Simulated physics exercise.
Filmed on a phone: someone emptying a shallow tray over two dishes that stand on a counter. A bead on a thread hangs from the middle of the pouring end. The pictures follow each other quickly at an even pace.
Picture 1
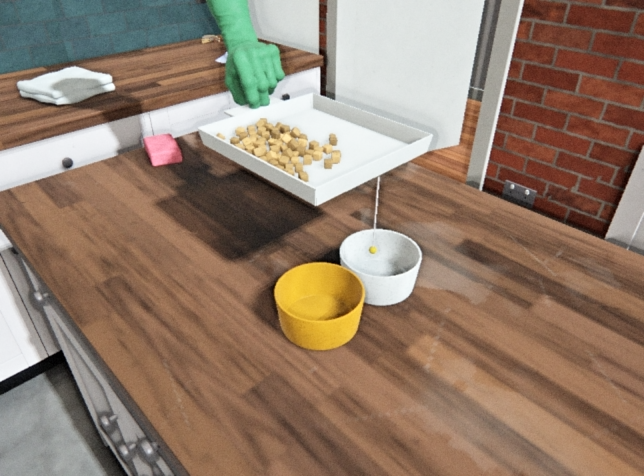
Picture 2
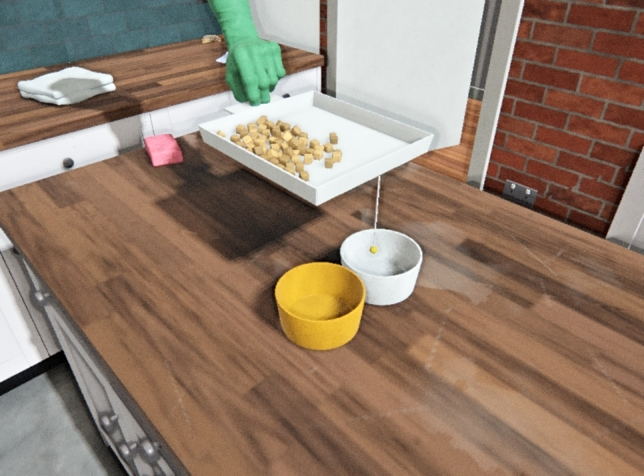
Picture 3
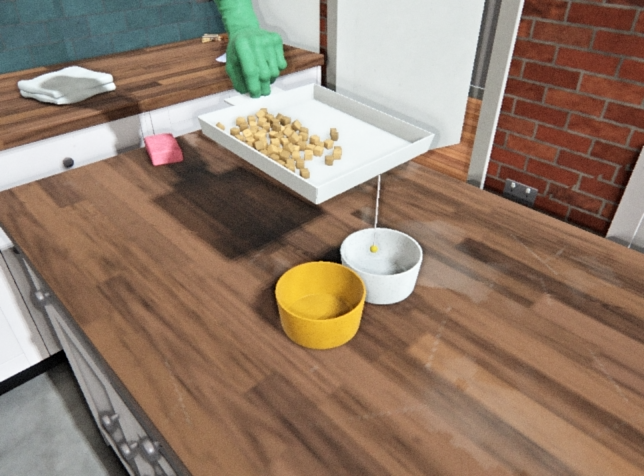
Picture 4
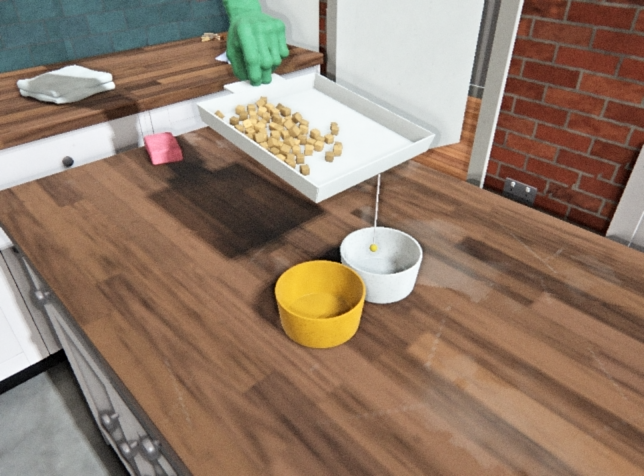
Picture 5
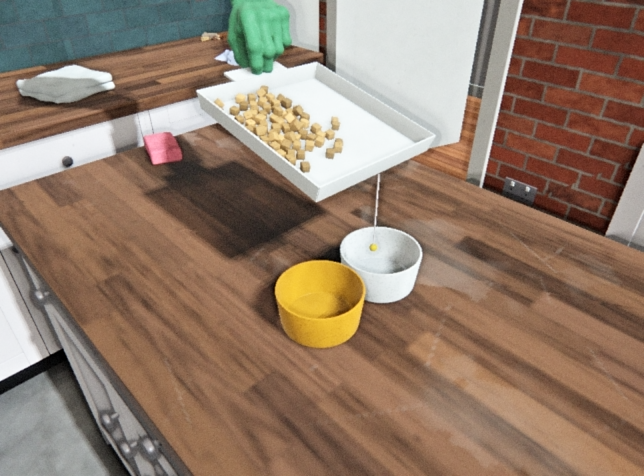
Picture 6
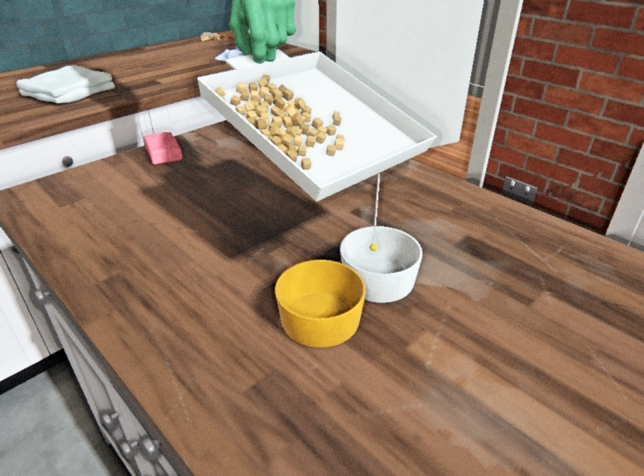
Green hand gradually tilting a white tray of small wooden cubes above a yellow dish and a white dish on a wooden counter.
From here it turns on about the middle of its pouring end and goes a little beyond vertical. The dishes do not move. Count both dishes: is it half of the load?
Caught overall: Only the smaller part.
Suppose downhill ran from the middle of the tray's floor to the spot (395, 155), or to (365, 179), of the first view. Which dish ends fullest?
In turn: The right-hand dish; the left-hand dish.
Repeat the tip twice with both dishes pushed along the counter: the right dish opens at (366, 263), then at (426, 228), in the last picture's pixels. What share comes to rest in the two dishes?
About 10 and 30 per cent.
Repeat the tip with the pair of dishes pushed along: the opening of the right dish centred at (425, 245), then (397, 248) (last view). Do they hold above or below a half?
At the first place above a half, at the second the smaller part.
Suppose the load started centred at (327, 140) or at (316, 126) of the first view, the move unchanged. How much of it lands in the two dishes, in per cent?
In turn 0 and 0 in a hundred.
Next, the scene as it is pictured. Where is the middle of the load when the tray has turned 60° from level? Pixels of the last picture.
Close to (362, 155).
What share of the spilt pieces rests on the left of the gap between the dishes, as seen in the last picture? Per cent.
About 0 per cent.
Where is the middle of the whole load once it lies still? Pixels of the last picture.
Near (441, 327).
Just after the last frame, tray tipped steeply; almost all on the tray; just a few in the air.
A moment on, tray tipped right over; the larger part on the tray; about a tenth outside both; just a few in the air.
Further on, tray tipped past a quarter turn; about a tenth in the right dish; almost all outside both.
When it is over, tray tipped past a quarter turn; not one in the left dish; about a tenth in the right dish; almost all outside both.
